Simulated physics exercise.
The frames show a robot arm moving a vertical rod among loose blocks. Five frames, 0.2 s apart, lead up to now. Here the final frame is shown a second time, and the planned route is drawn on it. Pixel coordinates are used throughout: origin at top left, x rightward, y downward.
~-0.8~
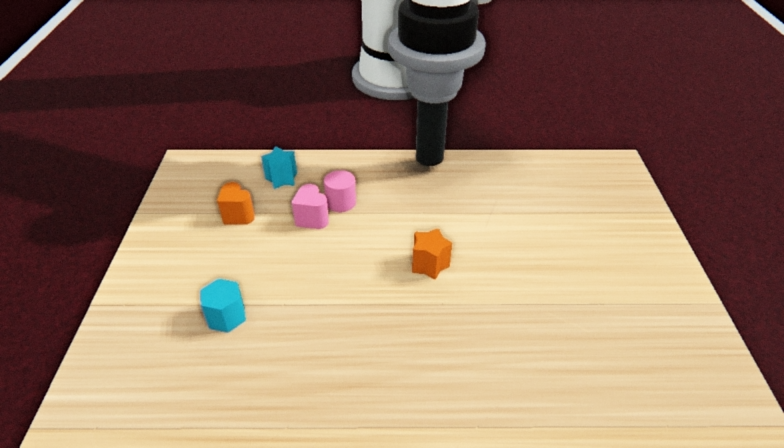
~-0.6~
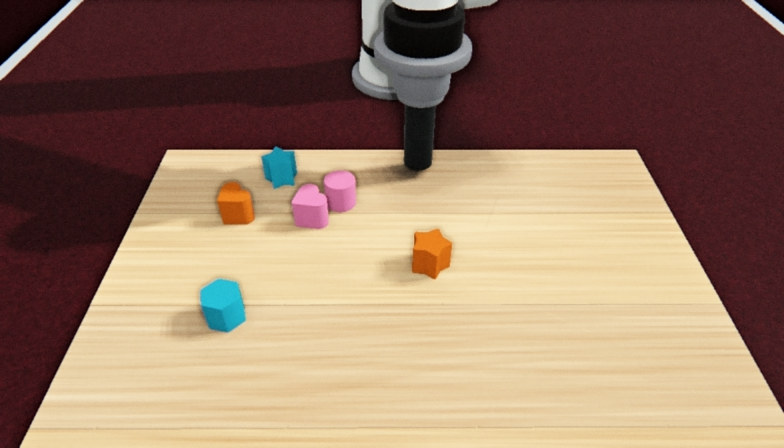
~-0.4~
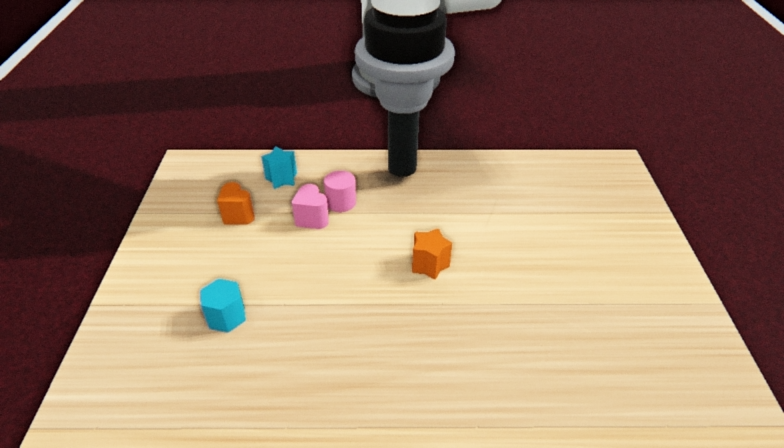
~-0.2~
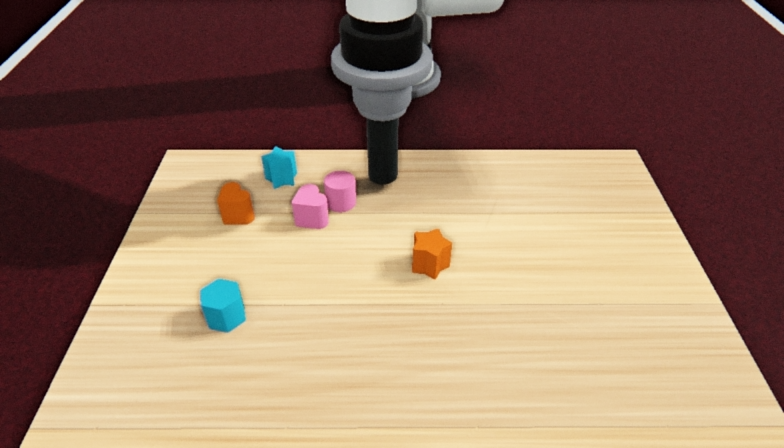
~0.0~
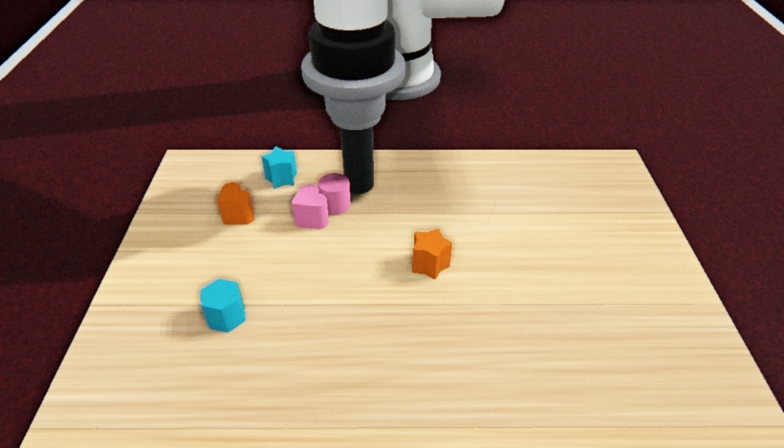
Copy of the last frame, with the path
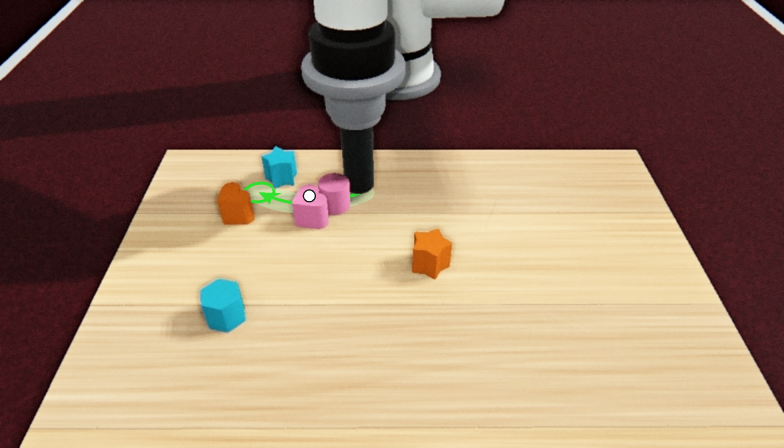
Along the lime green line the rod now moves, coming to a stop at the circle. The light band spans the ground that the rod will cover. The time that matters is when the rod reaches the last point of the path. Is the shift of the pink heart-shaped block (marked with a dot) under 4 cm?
I'd say no.
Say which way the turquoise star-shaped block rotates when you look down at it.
From above, it turns clockwise.
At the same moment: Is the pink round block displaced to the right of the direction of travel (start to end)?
No, I don't think so.
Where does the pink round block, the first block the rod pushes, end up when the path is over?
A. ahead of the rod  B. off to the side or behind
Option B.
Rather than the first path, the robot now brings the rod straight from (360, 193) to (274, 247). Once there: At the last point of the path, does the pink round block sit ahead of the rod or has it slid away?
The pink round block stays in front.
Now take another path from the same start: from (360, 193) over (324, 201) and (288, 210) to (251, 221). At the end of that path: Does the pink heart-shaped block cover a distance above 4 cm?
The answer is yes.
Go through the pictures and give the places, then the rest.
The first picture shows rod's lower end at (430, 158); orange heart-shaped block at (233, 193); turquoise star-shaped block at (278, 156); pink heart-shaped block at (309, 196); pink round block at (339, 179).
The second picture shows rod at (418, 163); blocks still.
The third picture shows rod at (402, 169); blocks still.
The fourth picture shows rod at (383, 176); blocks still.
The fifth picture shows rod at (359, 185); orange heart-shaped block at (233, 193); turquoise star-shaped block at (278, 156); pink heart-shaped block at (309, 196); pink round block at (333, 182).
Drawn move, from (360, 193) over (326, 202) and (289, 202) to (259, 192); the dot is on the pink heart-shaped block.
The first path, step by step. One third of the way, rod at (323, 195); pink heart-shaped block at (284, 211), turned 40° anticlockwise; pink round block at (297, 194).
Two thirds of the way, rod at (287, 194); pink heart-shaped block at (277, 217), turned 65° anticlockwise; pink round block at (271, 198).
At the end, rod at (257, 184); orange heart-shaped block still; turquoise star-shaped block at (274, 154), turned 35° clockwise; pink heart-shaped block at (277, 217), turned 65° anticlockwise; pink round block at (271, 198).
